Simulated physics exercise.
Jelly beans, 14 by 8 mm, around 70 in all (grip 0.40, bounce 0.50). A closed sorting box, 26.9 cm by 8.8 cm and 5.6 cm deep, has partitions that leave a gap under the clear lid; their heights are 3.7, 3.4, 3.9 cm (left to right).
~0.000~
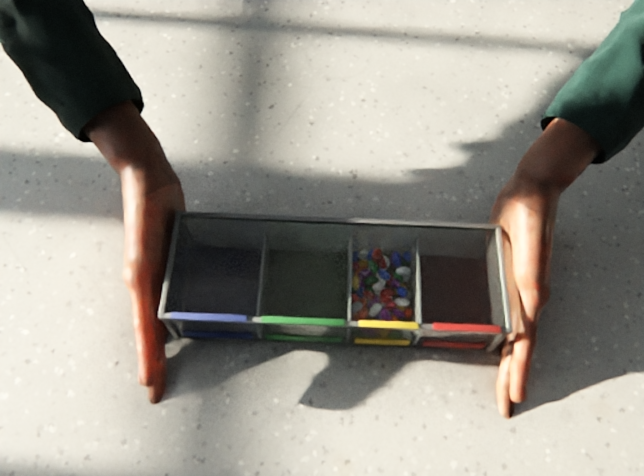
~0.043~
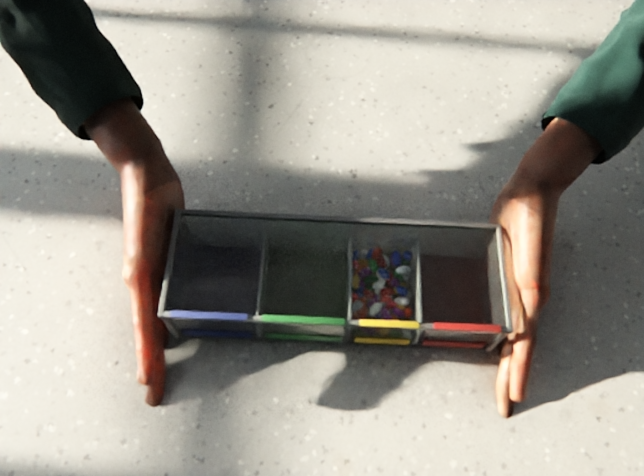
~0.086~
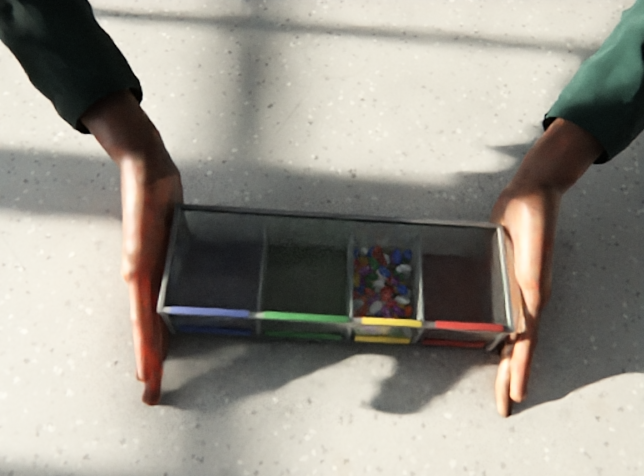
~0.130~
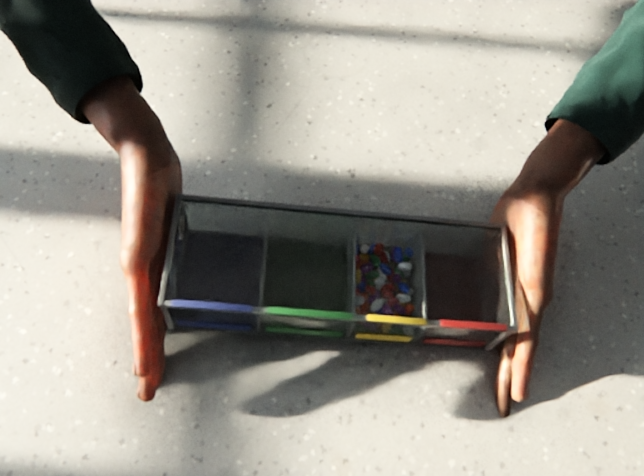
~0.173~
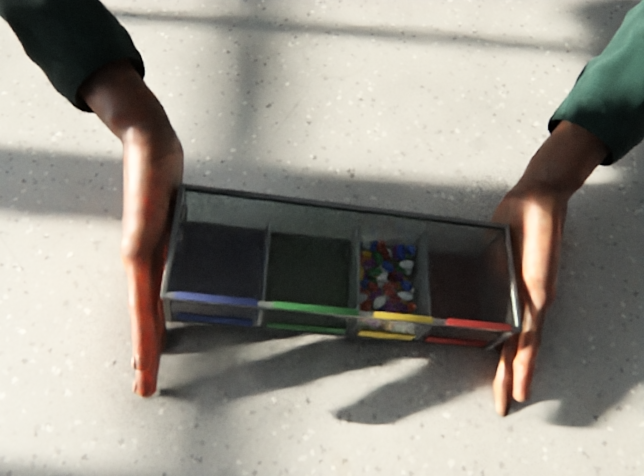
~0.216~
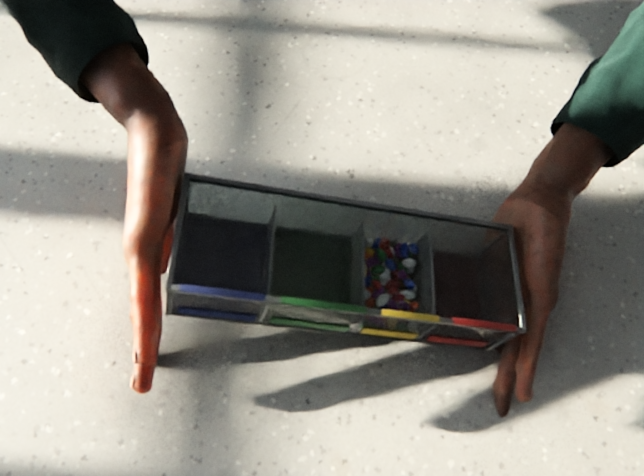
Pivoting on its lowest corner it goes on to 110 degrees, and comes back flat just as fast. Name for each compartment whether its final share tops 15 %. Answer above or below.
Red above, blue below, green below, yellow below.
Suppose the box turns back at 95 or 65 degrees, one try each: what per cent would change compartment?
Some 50 and 0 per cent.
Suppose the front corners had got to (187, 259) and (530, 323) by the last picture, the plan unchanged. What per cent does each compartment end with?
Red 60; blue 0; green 0; yellow 40.
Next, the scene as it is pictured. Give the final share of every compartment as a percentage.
Red 95, blue 0, green 0, yellow 5.
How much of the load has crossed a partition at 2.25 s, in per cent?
Roughly 95 per cent.
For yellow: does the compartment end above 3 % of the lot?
Yellow yes.
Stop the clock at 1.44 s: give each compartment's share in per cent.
Red 40, blue 0, green 0, yellow 60.
After 1.44 s, tilt 110 degrees; red 40 %, yellow 60 %.
Then, at 2.25 s, tilt 50 degrees; red 95 %, yellow 5 %.
After 3.08 s, tilt 0 degrees; red 95 %, yellow 5 %.
In the end, at 3.7 s, red 95 %, blue 0 %, green 0 %, yellow 5 %.
